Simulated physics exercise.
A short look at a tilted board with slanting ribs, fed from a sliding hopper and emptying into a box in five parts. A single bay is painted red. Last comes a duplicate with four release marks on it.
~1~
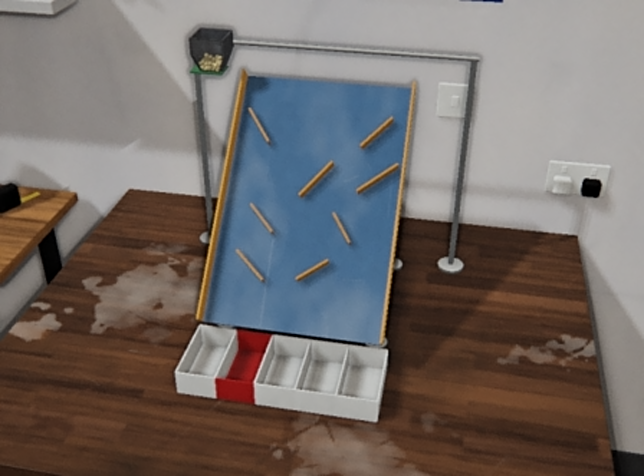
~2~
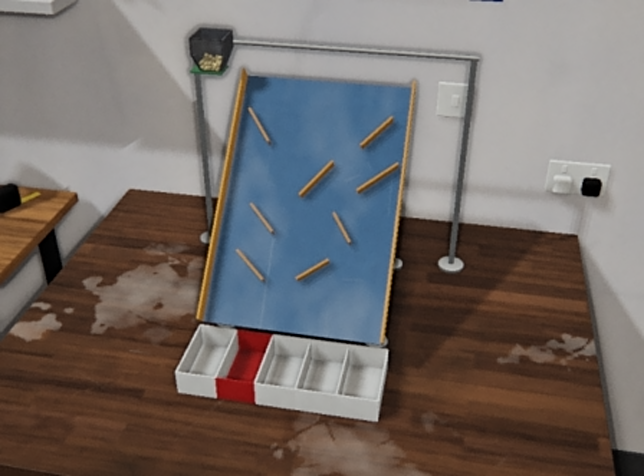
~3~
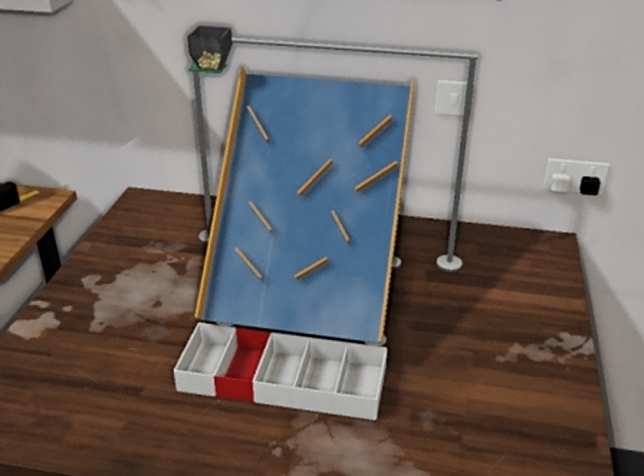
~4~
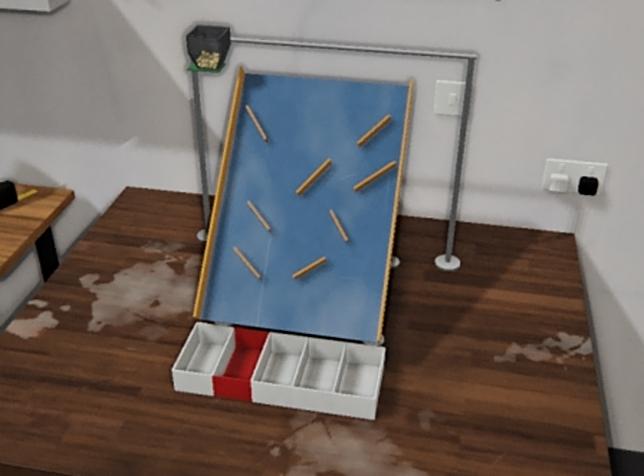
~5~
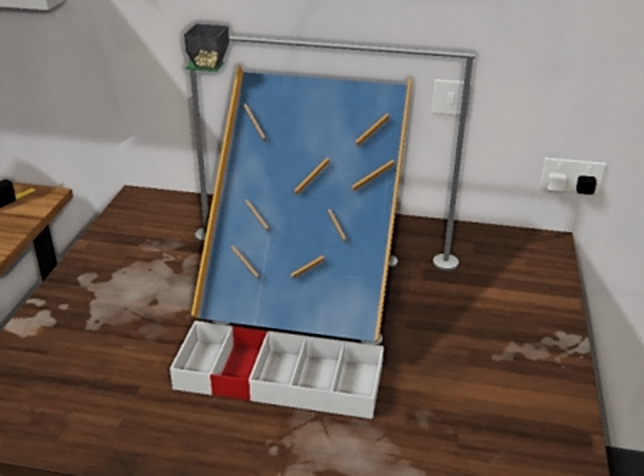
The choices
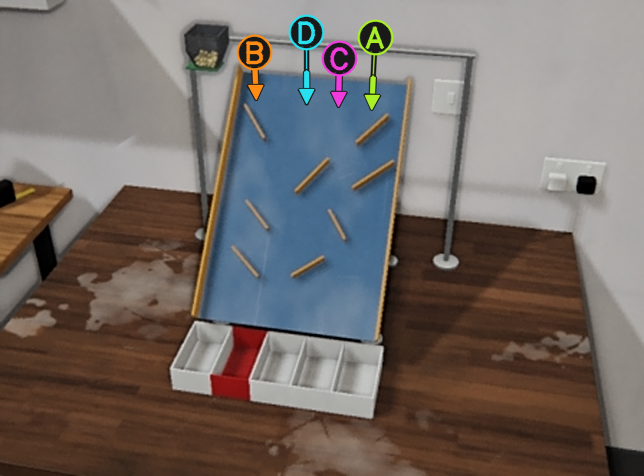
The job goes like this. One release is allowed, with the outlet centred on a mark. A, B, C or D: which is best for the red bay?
Use mark A.
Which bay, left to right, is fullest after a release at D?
It is the third one.
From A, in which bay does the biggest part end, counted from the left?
It is the second one.
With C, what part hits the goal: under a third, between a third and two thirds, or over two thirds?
Under a third.
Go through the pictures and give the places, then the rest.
The first frame shows hopper at (213, 65), soya beans, door shut.
The second frame shows ribs (249, 108) to (268, 141), (361, 145) to (392, 117), (299, 194) to (333, 161).
The third frame shows ribs (356, 188) to (397, 162), (249, 202) to (271, 230), (332, 211) to (348, 240).
The fourth frame shows ribs (234, 247) to (259, 277), (293, 276) to (325, 258).
The fifth frame shows red bay at (230, 386), number 2 of 5 from the left.
On the marked copy, mark A meets the board at (371, 104); mark B meets the board at (256, 94); mark C meets the board at (338, 101); mark D meets the board at (306, 98).
Choosing A, about half in the red bay, about half in other bays, a stray few outside the box.
Choosing B, a small part in the red bay, most in other bays, a small part outside the box.
Choosing C, a small part in the red bay, most in other bays.
Choosing D, about a quarter in the red bay, most in other bays, a stray few outside the box.
